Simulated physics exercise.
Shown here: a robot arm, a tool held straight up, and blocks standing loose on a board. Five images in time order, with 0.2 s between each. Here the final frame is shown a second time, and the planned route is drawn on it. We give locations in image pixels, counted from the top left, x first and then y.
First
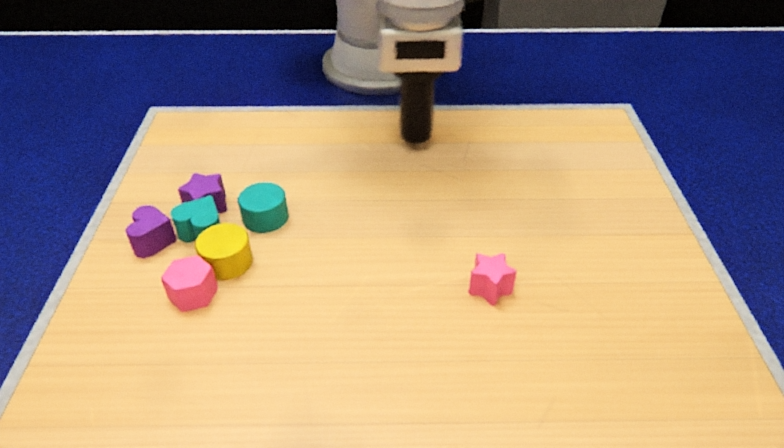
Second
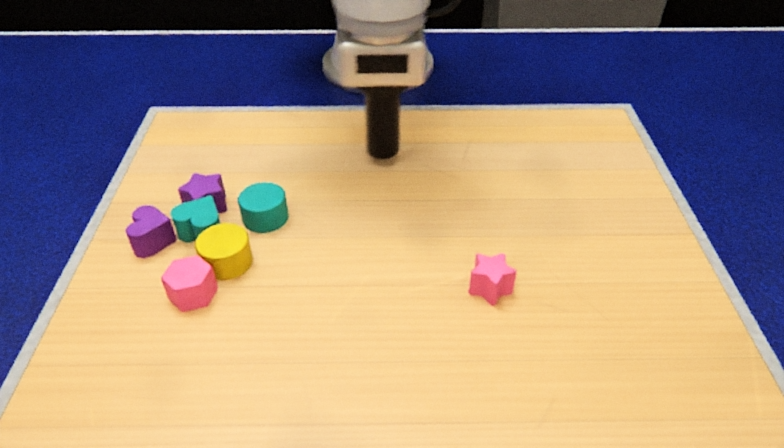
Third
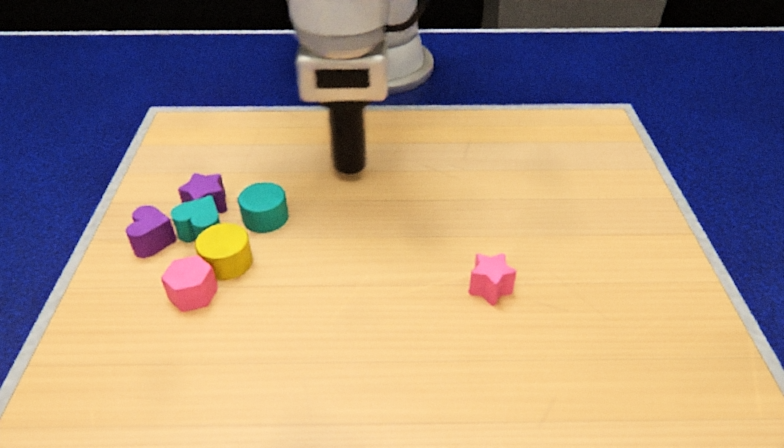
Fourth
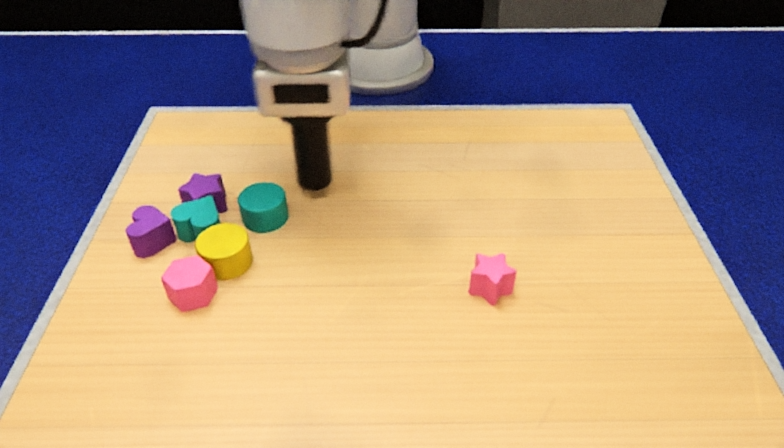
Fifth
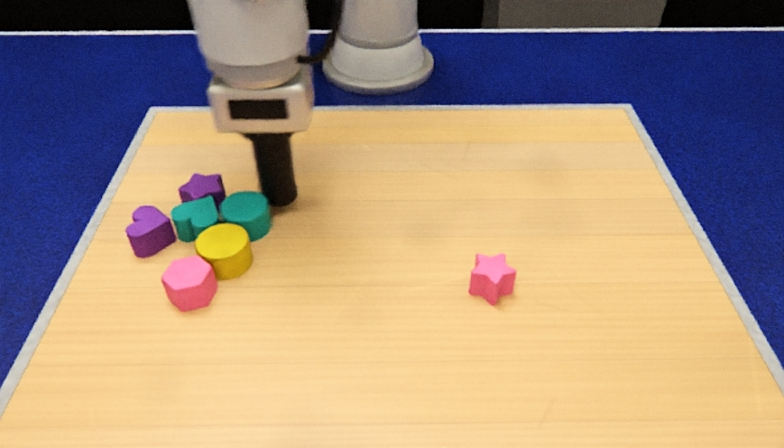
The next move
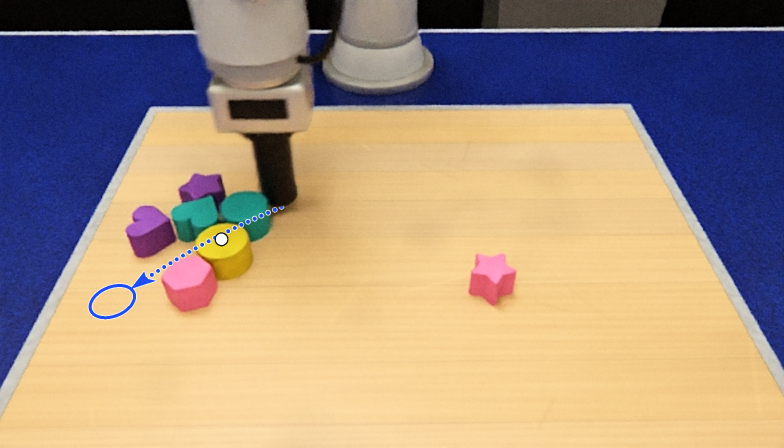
On a wooden board, a robot arm moves left and nudges the turquoise cylinder leftward.
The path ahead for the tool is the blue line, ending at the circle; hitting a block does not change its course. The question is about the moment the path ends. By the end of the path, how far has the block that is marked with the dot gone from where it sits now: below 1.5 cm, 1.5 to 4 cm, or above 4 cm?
Once the path ends, it will sit over 4 cm from where it is now.
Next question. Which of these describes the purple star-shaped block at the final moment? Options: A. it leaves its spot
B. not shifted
(B)
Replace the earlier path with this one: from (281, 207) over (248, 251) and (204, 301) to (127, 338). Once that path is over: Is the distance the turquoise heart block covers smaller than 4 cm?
Yes, it checks out.
The drawn path runs from (281, 207) over (200, 246) to (113, 301); the dot is on the yellow cylinder.
What follows on the original path. One third of the way, tool (225, 222); purple heart block (122, 222); pink six-sided block (163, 308), turned 20° clockwise; turquoise heart block (159, 219), turned 55° clockwise; yellow cylinder (197, 271); turquoise cylinder (191, 236).
Two thirds of the way, tool (167, 253); purple heart block (96, 218); pink six-sided block (161, 319), turned 50° clockwise; turquoise heart block (127, 227), turned 105° clockwise; yellow cylinder (193, 281); turquoise cylinder (139, 274).
At the end, tool (108, 291); purple heart block (95, 216); pink six-sided block (161, 319), turned 50° clockwise; turquoise heart block (115, 236), turned 145° clockwise; purple star-shaped block not moved; yellow cylinder (193, 281); turquoise cylinder (106, 314).
